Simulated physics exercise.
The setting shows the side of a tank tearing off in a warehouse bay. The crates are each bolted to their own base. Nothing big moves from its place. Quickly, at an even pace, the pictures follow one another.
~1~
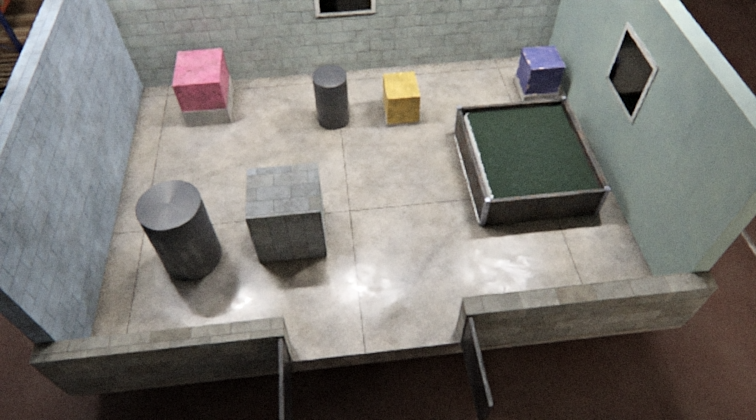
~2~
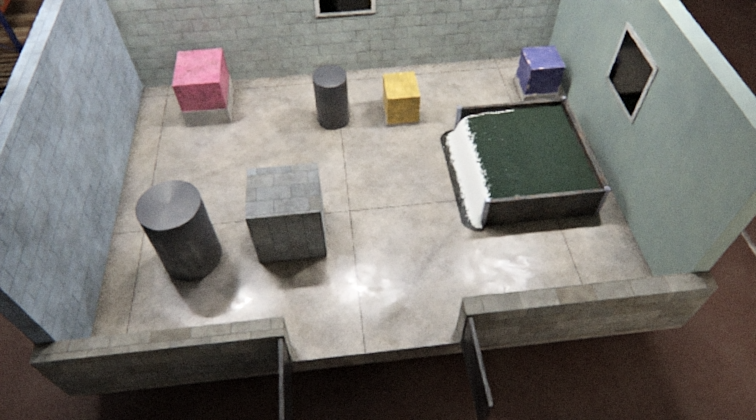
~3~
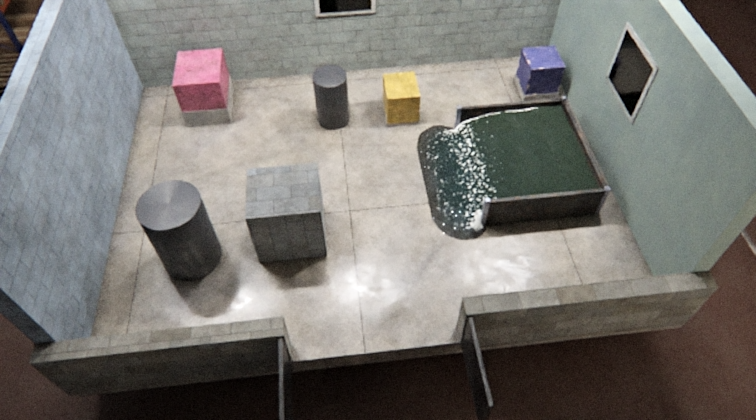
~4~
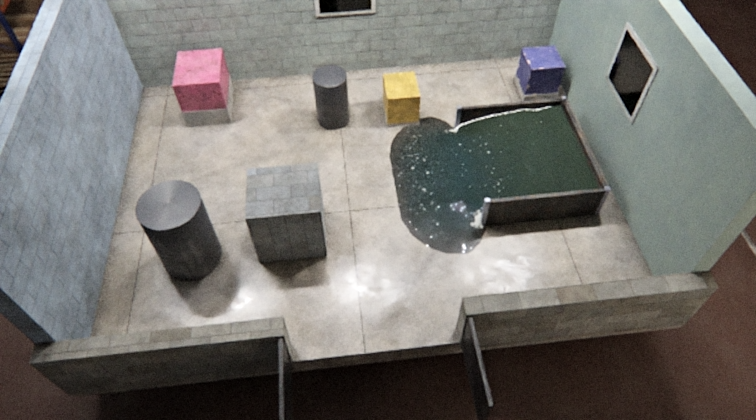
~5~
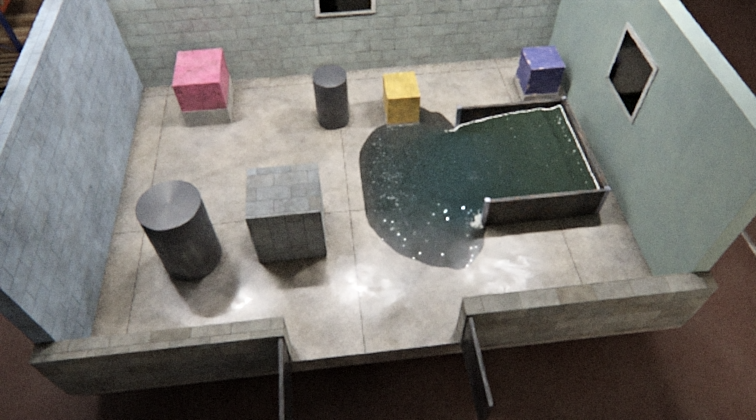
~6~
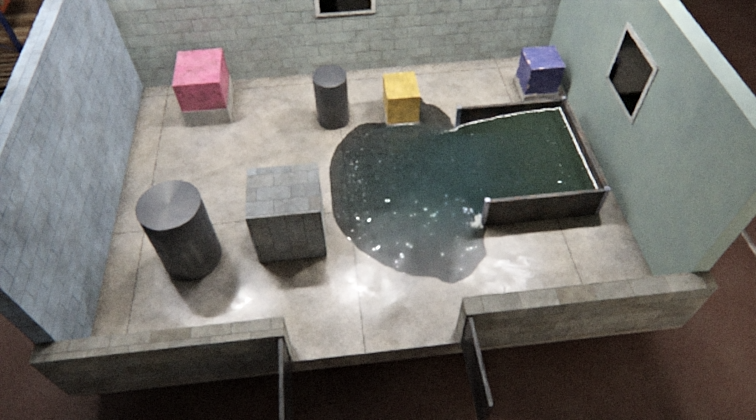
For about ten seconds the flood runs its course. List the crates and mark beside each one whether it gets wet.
Pink crate - stays dry; yellow crate - gets wet; blue crate - stays dry.
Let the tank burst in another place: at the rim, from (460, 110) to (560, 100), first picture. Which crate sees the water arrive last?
My pick is the pink crate.
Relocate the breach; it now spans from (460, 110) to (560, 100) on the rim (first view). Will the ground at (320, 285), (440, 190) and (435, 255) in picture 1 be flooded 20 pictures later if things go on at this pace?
Place one: Spared by the leak. Place two: Spared by the leak. Place three: Spared by the leak.
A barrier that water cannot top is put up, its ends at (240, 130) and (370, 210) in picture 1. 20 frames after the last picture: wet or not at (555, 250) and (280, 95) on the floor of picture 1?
In order, I'd call them bare and inundated.
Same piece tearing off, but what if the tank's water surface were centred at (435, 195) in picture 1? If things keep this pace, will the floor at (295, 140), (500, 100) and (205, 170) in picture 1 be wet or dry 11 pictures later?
Submerged, untouched, submerged.
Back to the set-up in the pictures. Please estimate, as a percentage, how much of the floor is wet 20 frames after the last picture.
Near 60 in a hundred.
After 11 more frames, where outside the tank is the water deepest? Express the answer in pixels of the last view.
Close to (338, 224).
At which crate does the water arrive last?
The one in blue, I reckon.
A moment on, water covers 30 % of the floor; the pink crate not reached, the yellow crate water round its plinth, the blue crate not reached.
Next, water covers 45 % of the floor; the pink crate water round its plinth, the yellow crate water round its plinth, the blue crate not reached.
Then, water covers 60 % of the floor; the pink crate water round its plinth, the yellow crate water round its plinth, the blue crate not reached.
Later, water covers 70 % of the floor; the pink crate water round its plinth, the yellow crate water round its plinth, the blue crate not reached.
In the end, water covers 85 % of the floor; the pink crate stayed above the water, the yellow crate was topped, the blue crate stayed above the water.
